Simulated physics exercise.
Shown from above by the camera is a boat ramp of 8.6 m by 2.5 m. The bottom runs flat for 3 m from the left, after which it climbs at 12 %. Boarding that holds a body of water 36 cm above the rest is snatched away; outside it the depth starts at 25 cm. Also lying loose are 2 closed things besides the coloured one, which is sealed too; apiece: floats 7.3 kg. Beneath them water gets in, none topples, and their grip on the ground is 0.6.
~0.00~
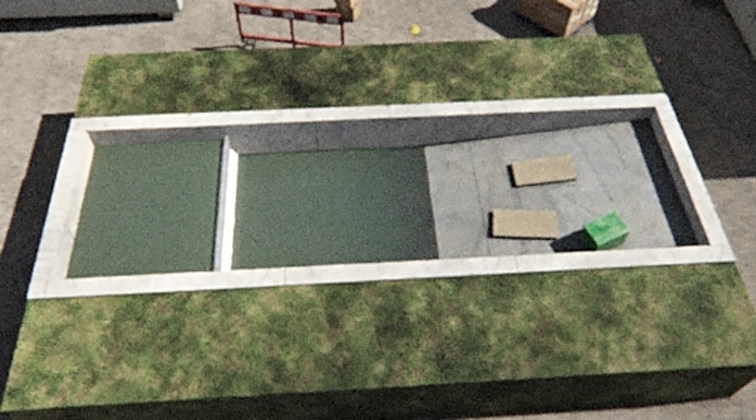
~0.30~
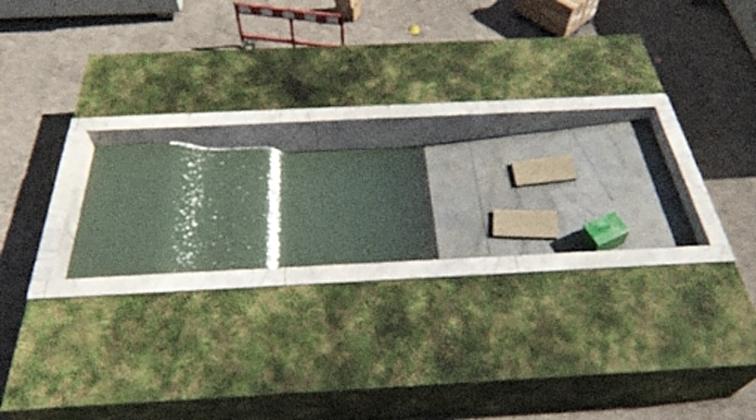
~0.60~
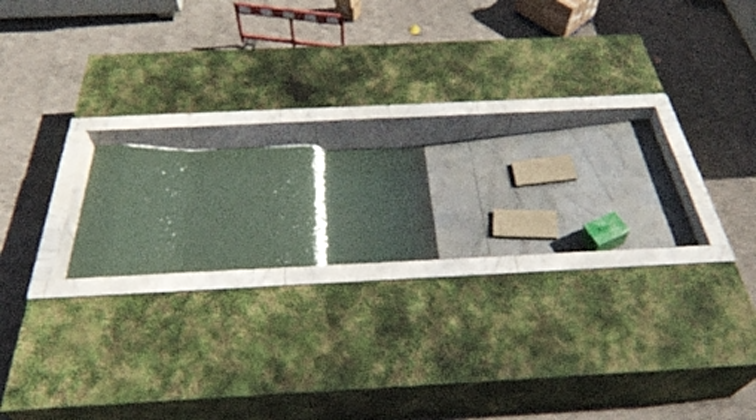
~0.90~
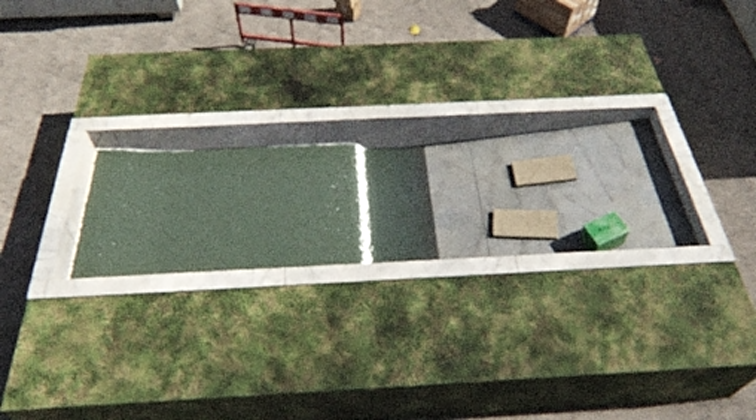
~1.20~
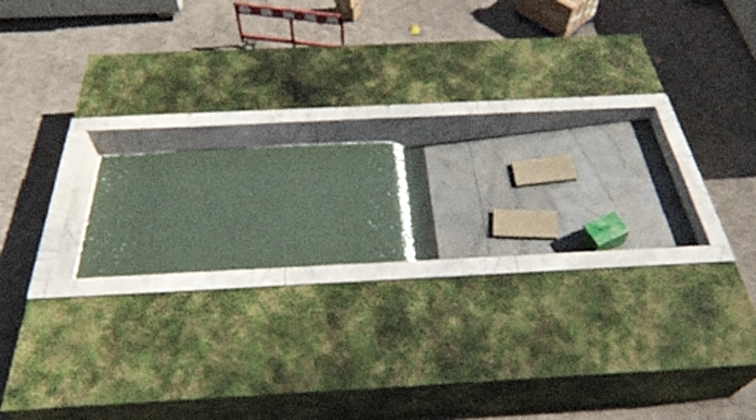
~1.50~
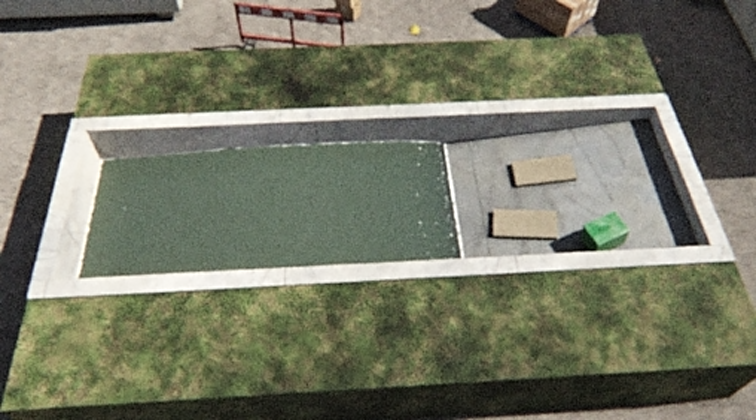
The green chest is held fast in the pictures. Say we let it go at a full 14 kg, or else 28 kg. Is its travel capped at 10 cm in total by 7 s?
The lesser loading misses; the greater meets it.
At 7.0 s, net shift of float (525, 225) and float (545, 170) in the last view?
Respectively 300 and 300 centimetres.
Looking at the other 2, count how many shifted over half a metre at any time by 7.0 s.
2.
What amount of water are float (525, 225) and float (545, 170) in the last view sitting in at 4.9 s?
About 11 and 9 cm.
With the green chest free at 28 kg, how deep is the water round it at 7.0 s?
Depth: Approx. 3 cm.
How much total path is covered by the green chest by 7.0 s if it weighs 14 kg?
Adding it all up, something like 150 cm.
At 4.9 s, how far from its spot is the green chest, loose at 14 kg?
Close to 30 centimetres.
After 2.1 s the green chest would be 0 cm from its start with 14 kg and 0 cm from its start with 28 kg; 0 cm of water round it then.
After 3.1 s the green chest would be 10 cm from its start with 14 kg and 0 cm from its start with 28 kg; 8 cm of water round it then.
After 4.9 s the green chest would be 31 cm from its start with 14 kg and 0 cm from its start with 28 kg; 6 cm of water round it then.
After 7.0 s the green chest would be 99 cm from its start with 14 kg and 0 cm from its start with 28 kg; 3 cm of water round it then.
